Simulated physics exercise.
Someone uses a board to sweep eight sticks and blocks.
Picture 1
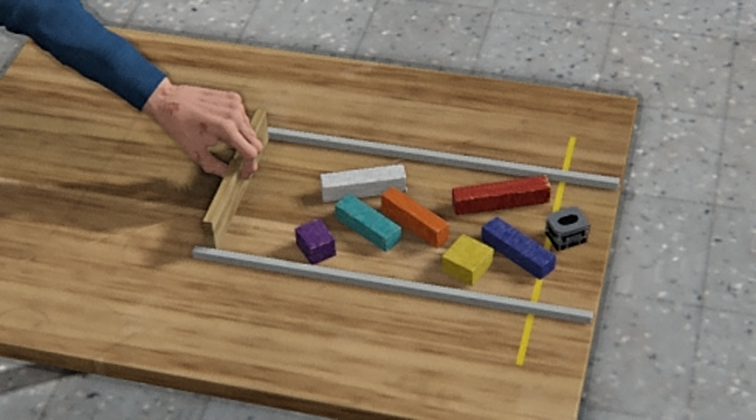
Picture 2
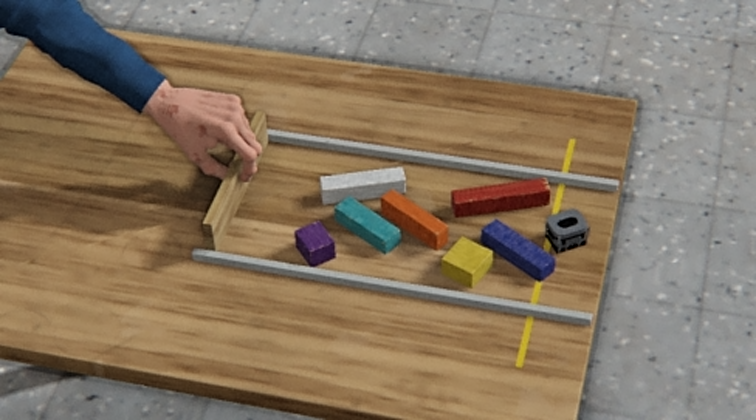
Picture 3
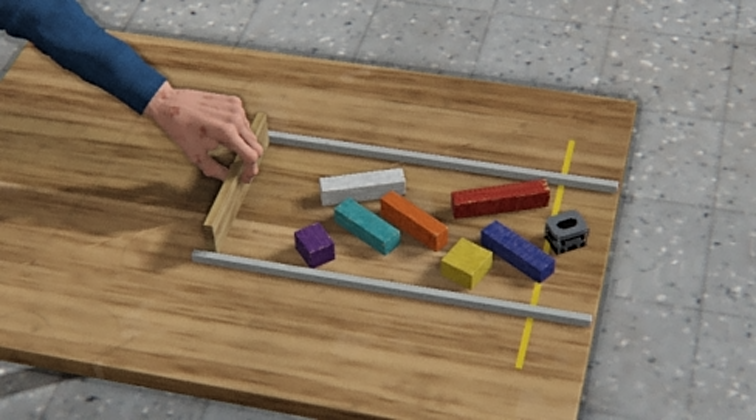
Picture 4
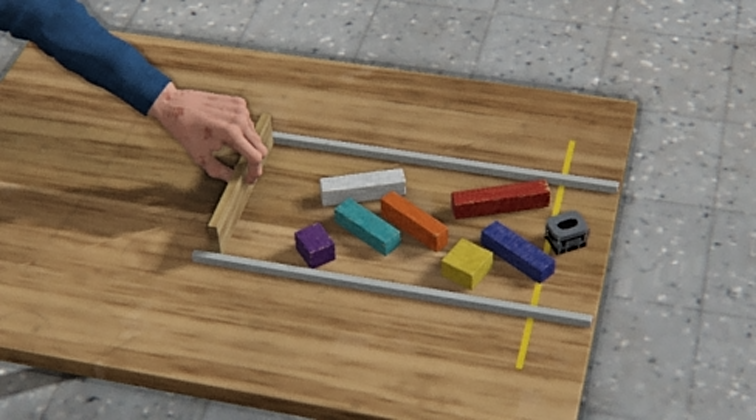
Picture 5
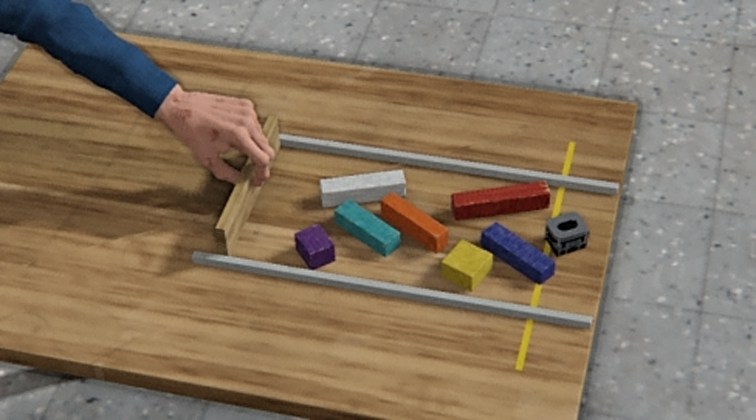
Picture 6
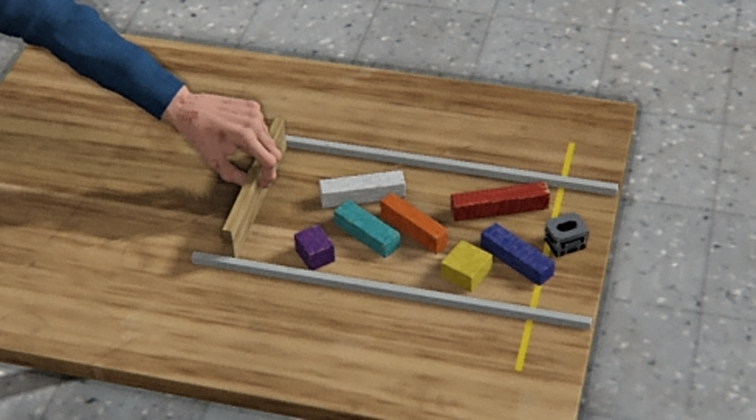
A hand in a blue sleeve holds a wooden board upright at the left of a wooden tabletop, seen from above at an angle, with speckled grey floor beyond. Between two pale rails lie white, teal, purple, orange, red, yellow and blue pieces, with a grey object at the right by a yellow line. The hand slides the board slightly right, while the pieces and the view stay practically still.
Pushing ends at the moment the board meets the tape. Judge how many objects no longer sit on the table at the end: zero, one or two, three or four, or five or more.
No longer on the table: Three or four.
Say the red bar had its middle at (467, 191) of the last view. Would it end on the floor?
I reckon the red bar drops away.
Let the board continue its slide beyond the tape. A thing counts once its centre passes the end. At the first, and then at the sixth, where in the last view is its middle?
At (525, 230) for the first, at (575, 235) for the sixth.
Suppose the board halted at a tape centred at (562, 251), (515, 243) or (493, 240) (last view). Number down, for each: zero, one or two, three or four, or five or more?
Well, going through them: Either three or four, then none, then no fall at all.
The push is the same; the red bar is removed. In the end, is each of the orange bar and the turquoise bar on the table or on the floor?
As for the orange bar, it is left in place; as for the turquoise bar, it is left in place.
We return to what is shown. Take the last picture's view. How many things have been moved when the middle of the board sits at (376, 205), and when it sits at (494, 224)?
First 4, then 8.
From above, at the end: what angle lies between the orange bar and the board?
Misalignment: Close to 35°.
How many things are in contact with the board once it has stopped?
3.
Early on, none off yet; grey case at rest near (566, 235); blue bar at rest near (517, 254); red bar at rest near (500, 202).
A while later, none off yet; grey case at rest near (566, 235); blue bar at rest near (517, 254); red bar moving near (503, 206).
Further along, none off yet; grey case travelled a little near (584, 231); blue bar travelled about its own width near (573, 256); red bar travelled about its own width near (577, 211).
Finally, the number that fall off is three or four; lost, yellow block, red bar, blue bar and grey case.
